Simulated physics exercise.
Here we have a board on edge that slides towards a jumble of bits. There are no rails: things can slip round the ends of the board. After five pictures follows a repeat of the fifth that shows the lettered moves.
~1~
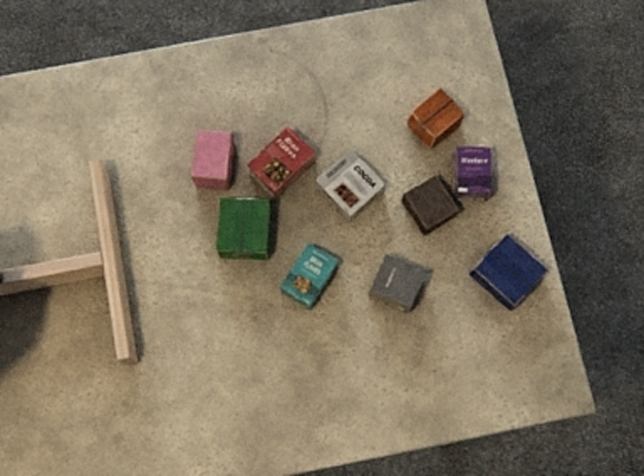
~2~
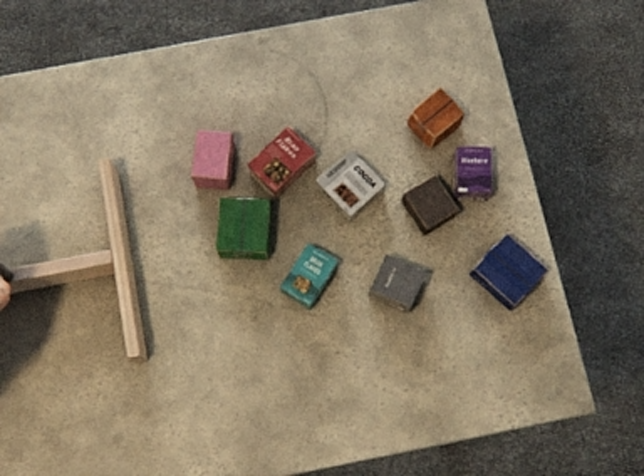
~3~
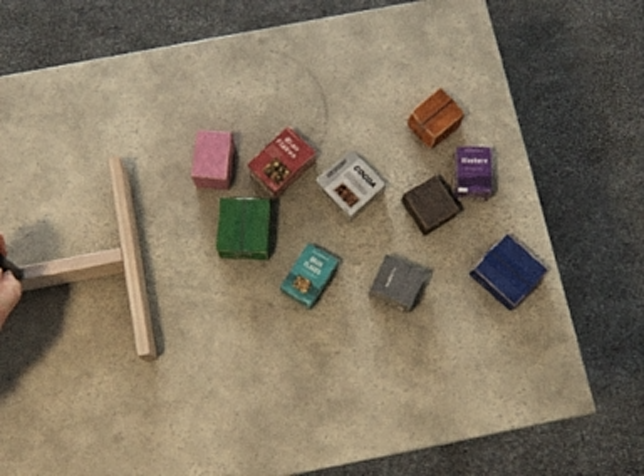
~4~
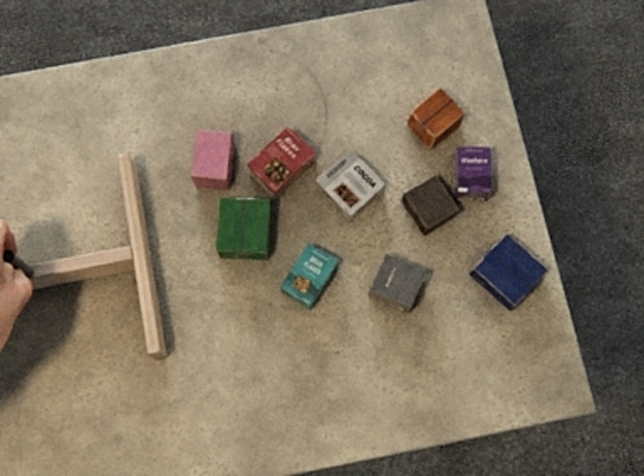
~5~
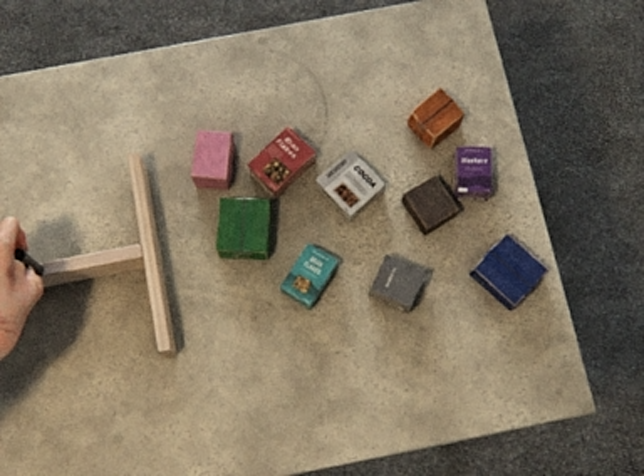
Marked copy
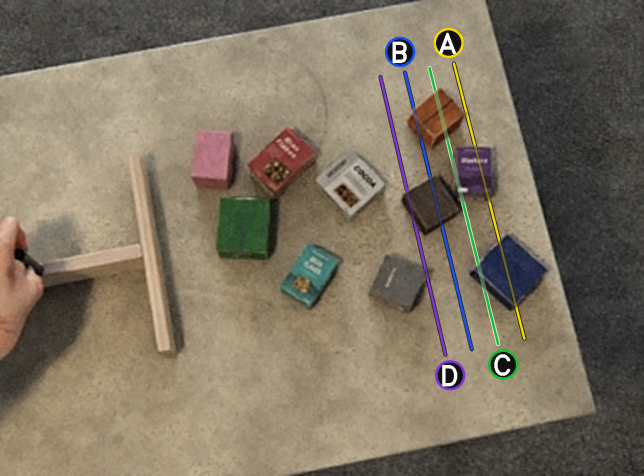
On a speckled tabletop, a wooden board on edge with a handle slides slowly rightward toward a scattered group of coloured boxes and packets, a hand coming into view at the left gripping the handle, while the boxes stay still.
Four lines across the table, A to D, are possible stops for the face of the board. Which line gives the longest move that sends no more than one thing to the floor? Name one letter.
Up to line D.
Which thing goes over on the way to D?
The purple box goes over.
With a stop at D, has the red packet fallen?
No.
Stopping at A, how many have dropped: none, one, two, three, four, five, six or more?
In all, six or more.
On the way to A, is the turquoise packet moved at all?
Yes.
On the copy, A at (488, 196); B at (437, 206); C at (463, 201); D at (412, 211).
On D. First, board (244, 231); pink block (254, 151); red packet (310, 158).
Then, board (339, 213); purple box (492, 168); orange box (443, 116).
Finally, board (410, 199); purple box over the edge; black block (530, 191); one fallen.
By contrast, A drops six; B drops three; C drops three.
